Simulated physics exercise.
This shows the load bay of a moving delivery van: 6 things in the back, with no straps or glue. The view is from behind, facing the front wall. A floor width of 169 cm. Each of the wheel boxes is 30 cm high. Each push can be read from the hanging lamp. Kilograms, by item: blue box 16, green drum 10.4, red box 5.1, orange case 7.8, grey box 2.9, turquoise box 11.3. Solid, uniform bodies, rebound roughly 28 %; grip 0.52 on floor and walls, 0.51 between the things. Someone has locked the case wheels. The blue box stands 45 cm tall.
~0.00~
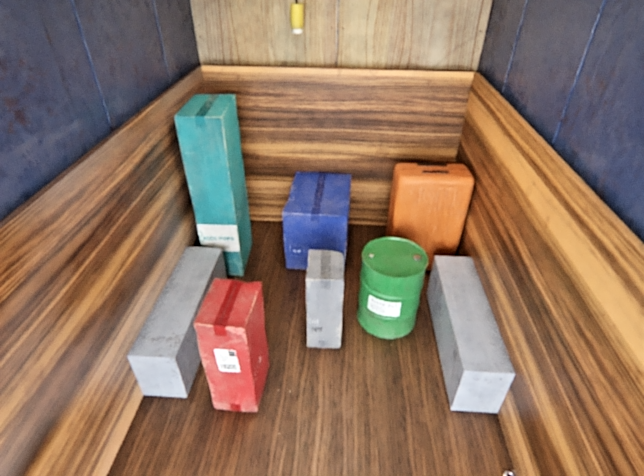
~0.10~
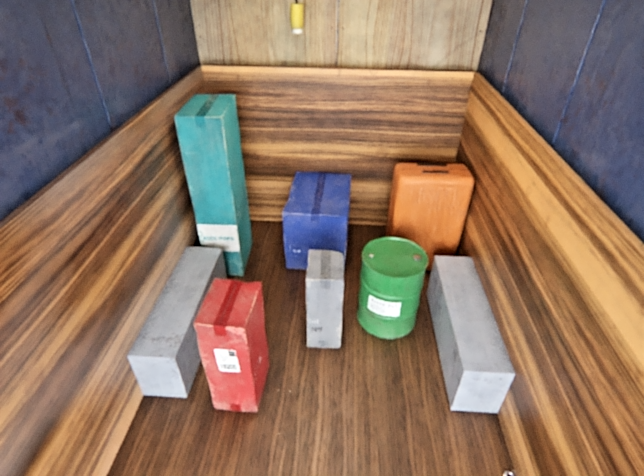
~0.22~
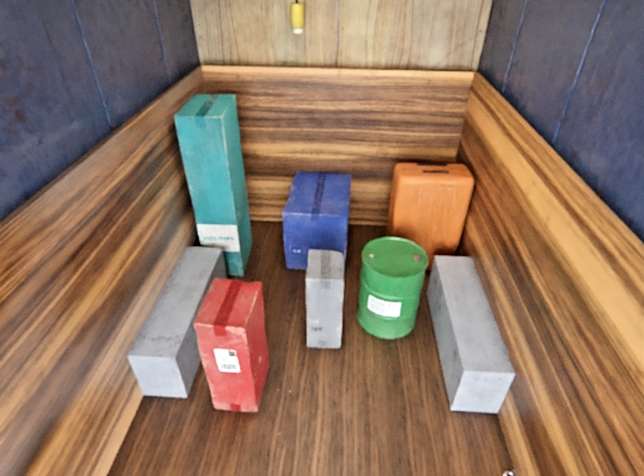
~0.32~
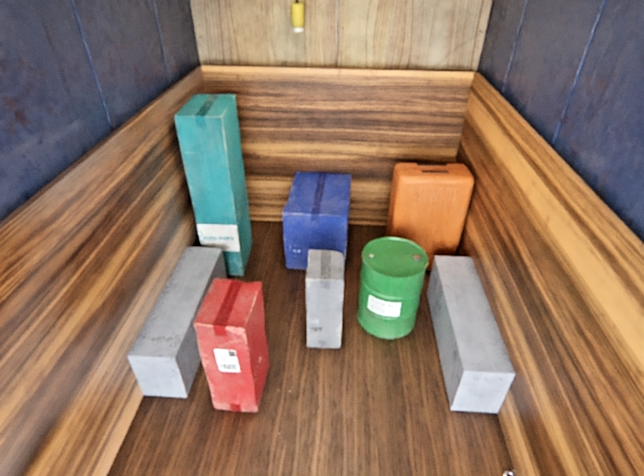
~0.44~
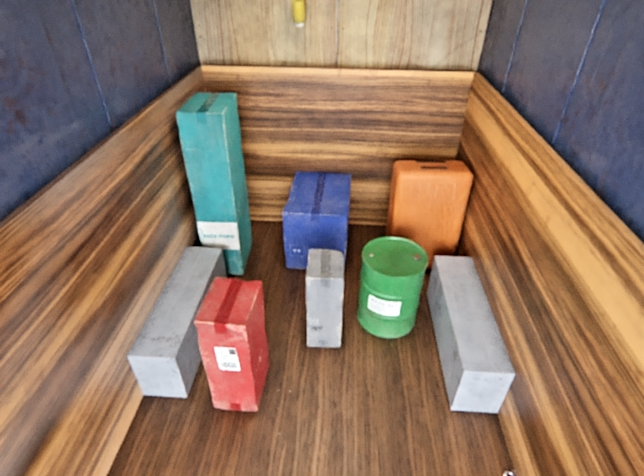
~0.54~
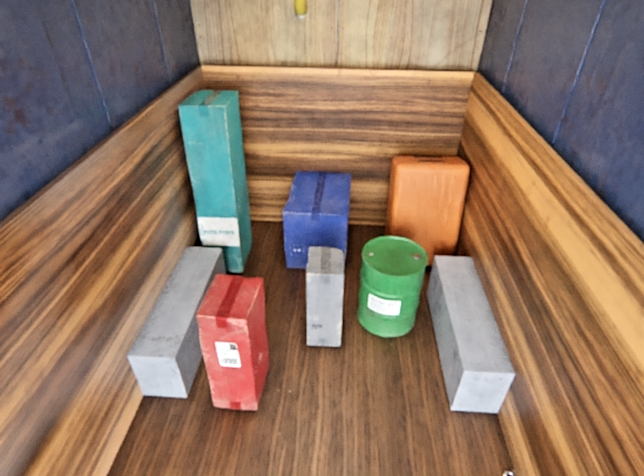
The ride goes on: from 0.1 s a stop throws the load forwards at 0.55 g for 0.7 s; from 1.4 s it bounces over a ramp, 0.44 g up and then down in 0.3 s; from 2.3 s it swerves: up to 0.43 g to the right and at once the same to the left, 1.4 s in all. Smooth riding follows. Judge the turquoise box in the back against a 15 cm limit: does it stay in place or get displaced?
My guess is it stays roughly in position.
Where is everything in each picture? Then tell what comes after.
No push; turquoise box (221, 191); blue box (319, 220), in the first picture.
No push; red box (237, 348); orange case (425, 219), in the second picture.
Push 0.28 g forwards; grey box (325, 300); blue box (319, 220), in the third picture.
Push 0.52 g forwards; green drum (390, 288); red box (237, 348), in the fourth picture.
Push 0.55 g forwards; orange case (424, 217) tilted 3°; grey box (325, 299), in the fifth picture.
Push 0.55 g forwards; turquoise box (222, 186) tilted 5°; blue box (320, 219), in the sixth picture.
By 0.74 s, push 0.14 g forwards; turquoise box tilted 16° near (225, 175); orange case tilted 28°; grey box tilted 12°.
By 1.24 s, no push; turquoise box 3 cm from its spot near (216, 191); orange case tilted 29°; red box tilted 5°.
By 1.84 s, no push; turquoise box 4 cm from its spot near (217, 187); orange case tilted 29°; green drum 2 cm from its spot.
By 2.94 s, push 0.07 g right; turquoise box tilted 7° near (229, 193); orange case tilted 29°; green drum 2 cm from its spot.
When it is over (4.2 s), not toppled but over 15 cm from the start, orange case; the other 5 within 15 cm of the start. In the last view, turquoise box near (213, 192).
